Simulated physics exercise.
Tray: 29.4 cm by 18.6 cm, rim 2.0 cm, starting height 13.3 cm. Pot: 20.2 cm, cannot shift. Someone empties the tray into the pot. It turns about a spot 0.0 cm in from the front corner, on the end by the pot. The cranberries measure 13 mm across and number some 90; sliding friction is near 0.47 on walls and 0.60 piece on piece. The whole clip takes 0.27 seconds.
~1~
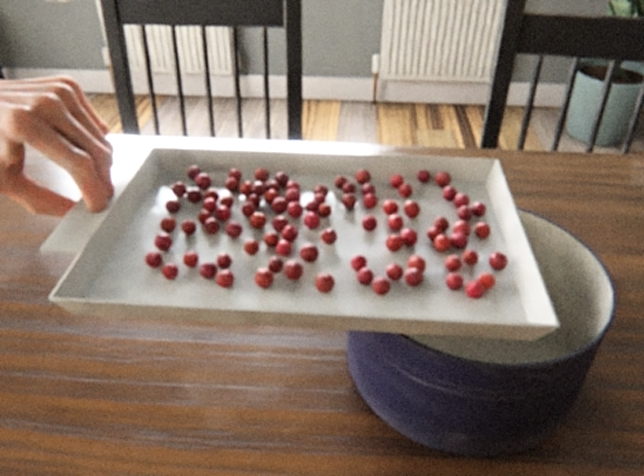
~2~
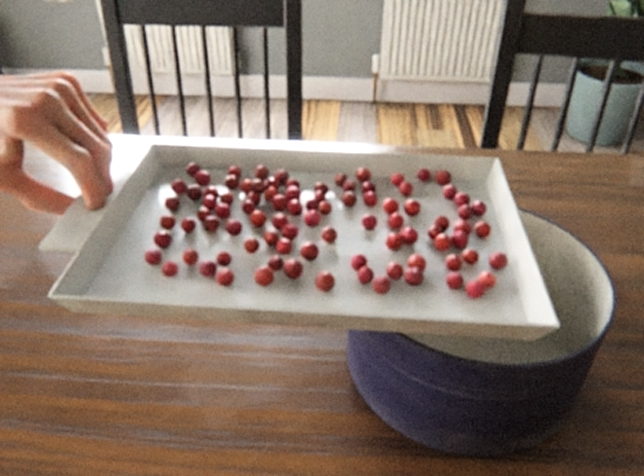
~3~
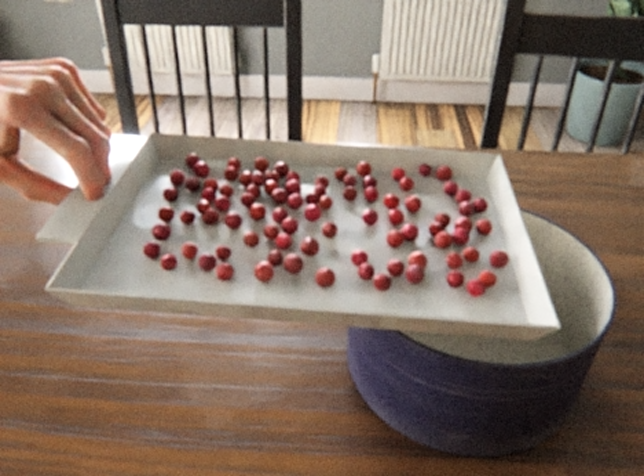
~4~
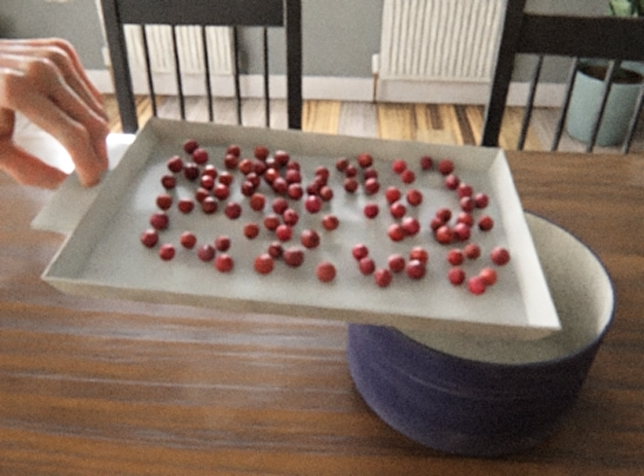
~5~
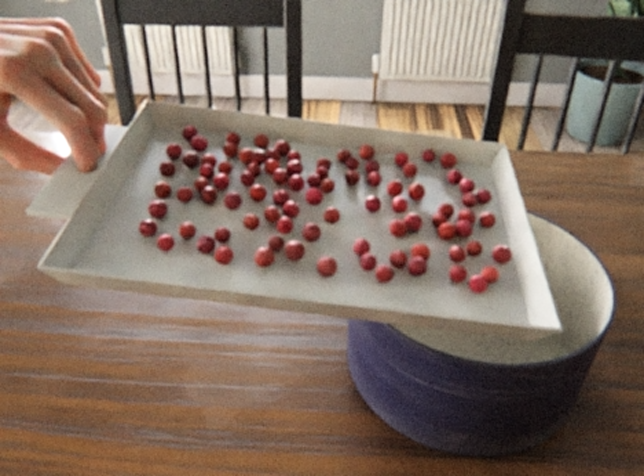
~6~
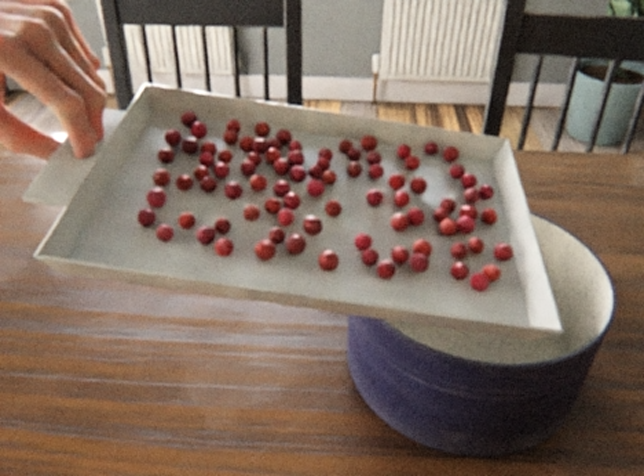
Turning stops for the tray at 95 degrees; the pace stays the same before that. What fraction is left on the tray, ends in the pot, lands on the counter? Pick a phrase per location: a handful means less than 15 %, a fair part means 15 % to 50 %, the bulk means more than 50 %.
Tray: A handful, pot: A handful, counter: The bulk.
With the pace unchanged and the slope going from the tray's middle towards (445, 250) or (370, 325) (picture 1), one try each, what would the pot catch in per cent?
75 and 0 %.
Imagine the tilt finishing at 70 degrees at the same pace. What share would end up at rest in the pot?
Roughly 0 %.
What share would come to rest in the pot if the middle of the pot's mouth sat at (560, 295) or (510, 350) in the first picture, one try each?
About 35 and 90 per cent.
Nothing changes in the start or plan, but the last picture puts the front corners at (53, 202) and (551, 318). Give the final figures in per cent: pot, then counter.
Final per cent - pot 60, counter 40.
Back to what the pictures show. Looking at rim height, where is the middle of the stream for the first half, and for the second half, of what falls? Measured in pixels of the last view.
First near (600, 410), later near (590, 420).
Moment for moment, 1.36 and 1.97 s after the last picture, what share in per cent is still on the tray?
About 100, 0.
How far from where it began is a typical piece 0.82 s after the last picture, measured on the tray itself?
Some 10 cm.
Then, 0.82 s after the last picture, tilt 50 degrees; the tray holds 100 %, the pot 0 %.
Then, 1.36 s after the last picture, tilt 76 degrees; the tray holds 100 %, the pot 0 %.
Then, 1.97 s after the last picture, tilt 95 degrees; the tray holds 0 %, the pot 0 %.
In the end, tray 0 %, pot 0 %, counter 100 %.
